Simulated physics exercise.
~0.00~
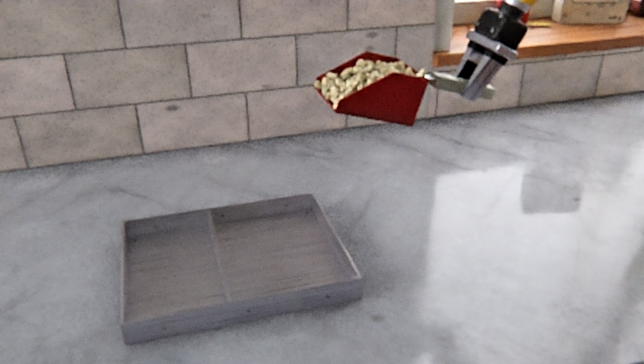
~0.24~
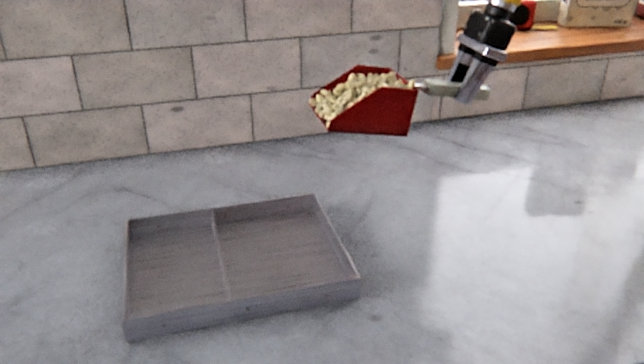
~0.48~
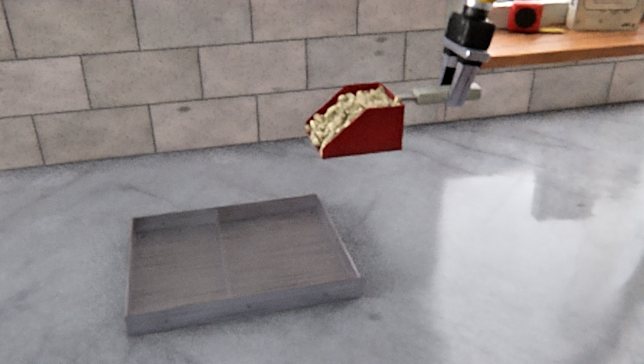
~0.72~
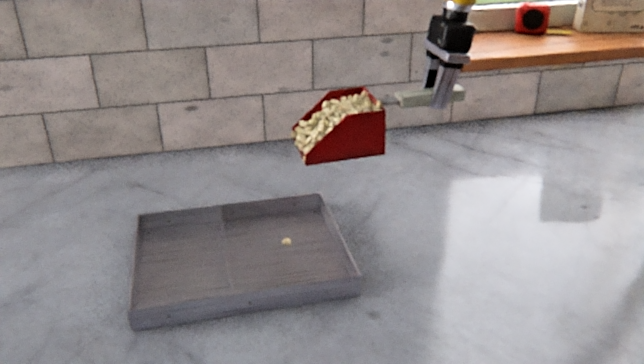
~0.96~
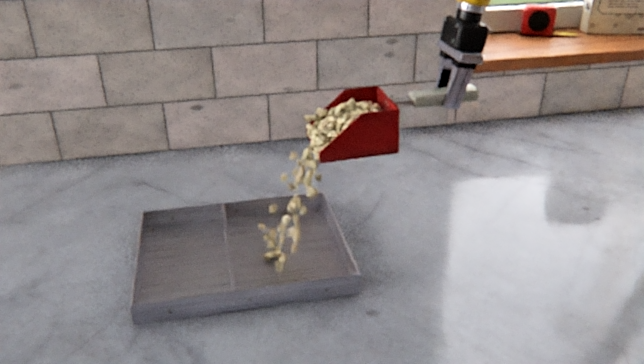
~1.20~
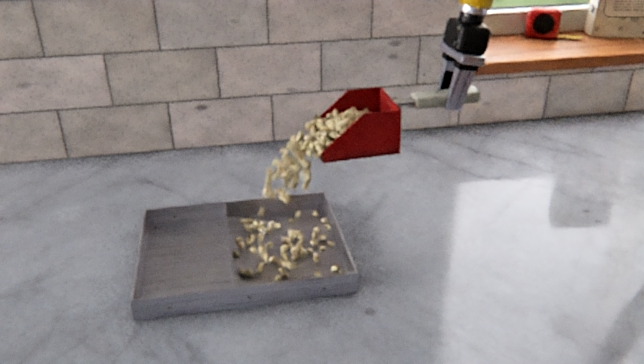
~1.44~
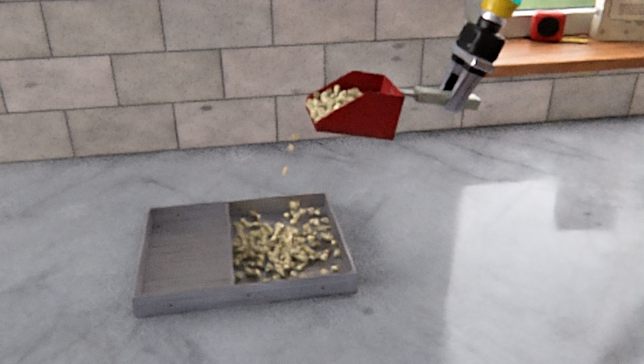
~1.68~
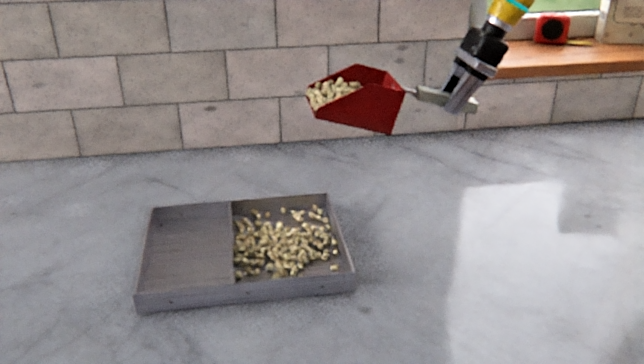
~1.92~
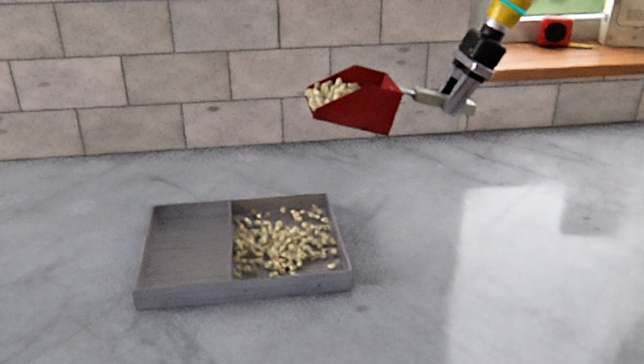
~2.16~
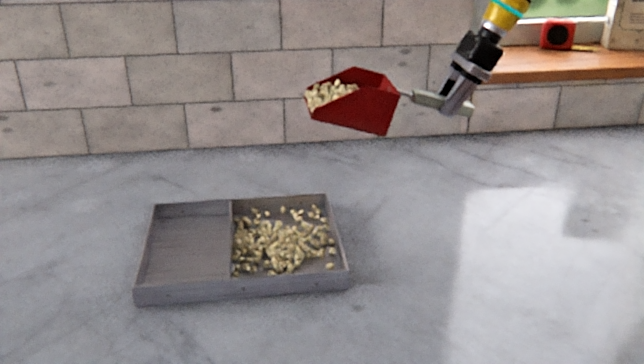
Robot arm tipping a red scoop of pale beans into the right side of a divided grey tray, then lifting it still part-filled.
